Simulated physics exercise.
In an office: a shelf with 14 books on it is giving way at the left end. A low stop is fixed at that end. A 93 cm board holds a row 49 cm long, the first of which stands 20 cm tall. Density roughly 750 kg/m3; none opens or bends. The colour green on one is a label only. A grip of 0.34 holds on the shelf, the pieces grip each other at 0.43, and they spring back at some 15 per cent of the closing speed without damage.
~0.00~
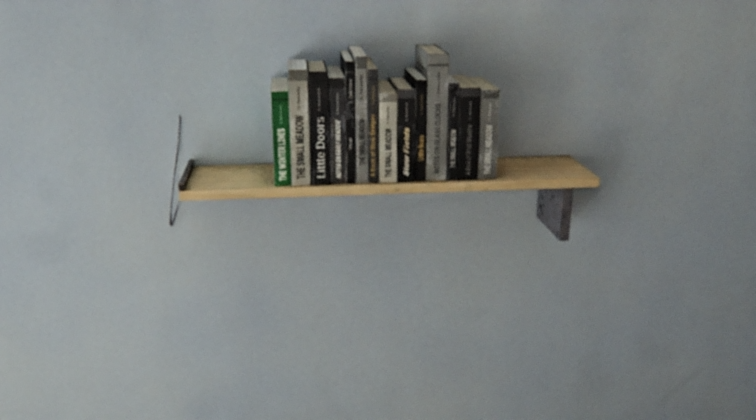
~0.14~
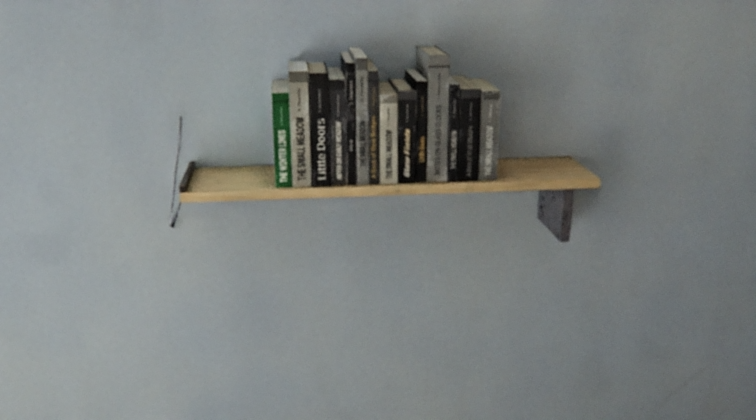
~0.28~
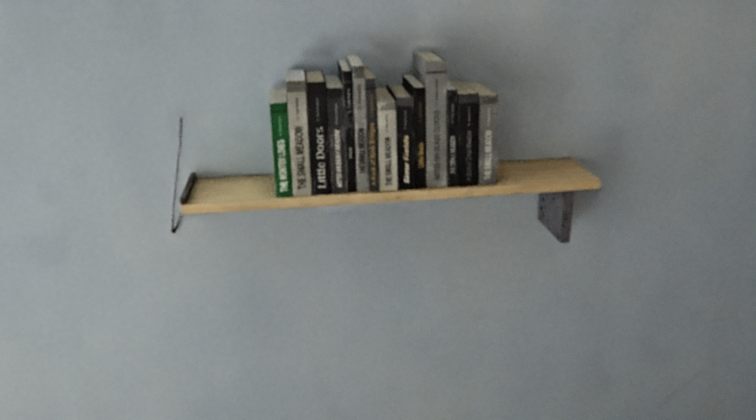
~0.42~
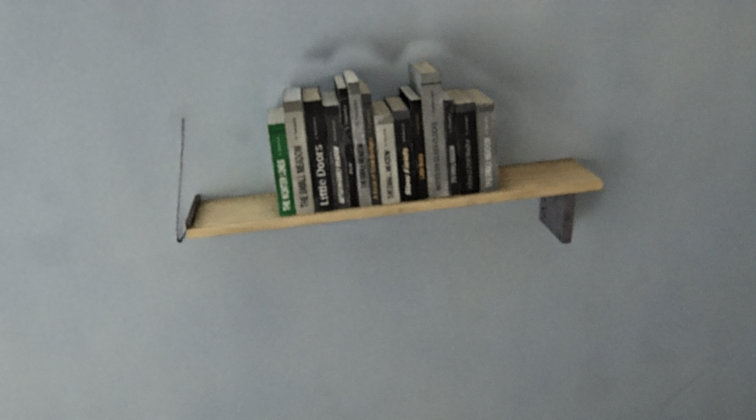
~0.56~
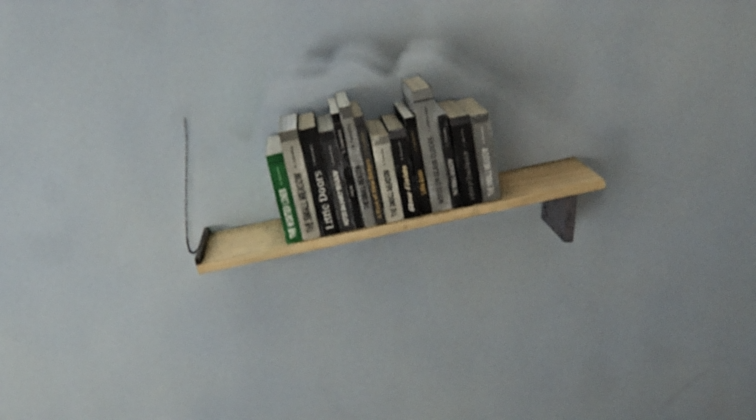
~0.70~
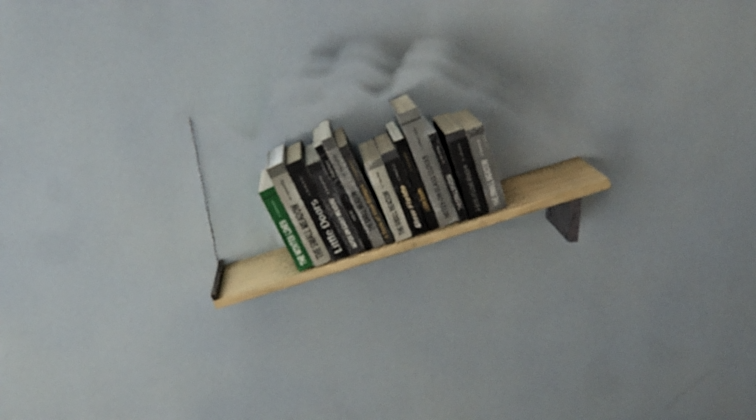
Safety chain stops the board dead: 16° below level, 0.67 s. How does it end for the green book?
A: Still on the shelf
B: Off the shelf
Option B: Off the shelf.
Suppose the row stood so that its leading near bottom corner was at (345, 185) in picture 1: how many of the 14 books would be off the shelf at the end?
0 in total.
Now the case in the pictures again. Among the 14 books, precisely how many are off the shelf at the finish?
I make it 1 of them.
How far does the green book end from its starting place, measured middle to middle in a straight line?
I'd say close to 115 cm away from its start.
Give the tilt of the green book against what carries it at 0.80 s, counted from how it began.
Something like 25°, give or take.
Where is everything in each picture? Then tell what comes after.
In the first frame (places mark the middle of the side facing us; leans and shifts are taken against what carries them), shelf's free end (193, 196) slope 0°; green book (281, 140); nothing disturbed.
Shelf's free end (194, 198) slope 0°; green book (282, 141), in the second frame.
Shelf's free end (195, 209) slope 2°; green book (282, 151), in the third frame.
Shelf's free end (200, 233) slope 5°; green book (282, 171), in the fourth frame.
Shelf's free end (211, 268) slope 10°; green book (285, 199), in the fifth frame.
Shelf's free end (227, 302) slope 16°; green book (287, 230) leaning 8°; steepest lean 9°, the book at (367, 196); 12 disturbed, none off the shelf, in the sixth frame.
After 0.80 s, none of the 14 books off the shelf, 14 disturbed; green book leaning 26°.
After 0.96 s, none of the 14 books off the shelf, 14 disturbed; green book on its side.
After 1.46 s, 1 of the 14 books off the shelf; green book upside down.
At rest (2.0 s), 1 of the 14 books off the shelf; green book on its side.
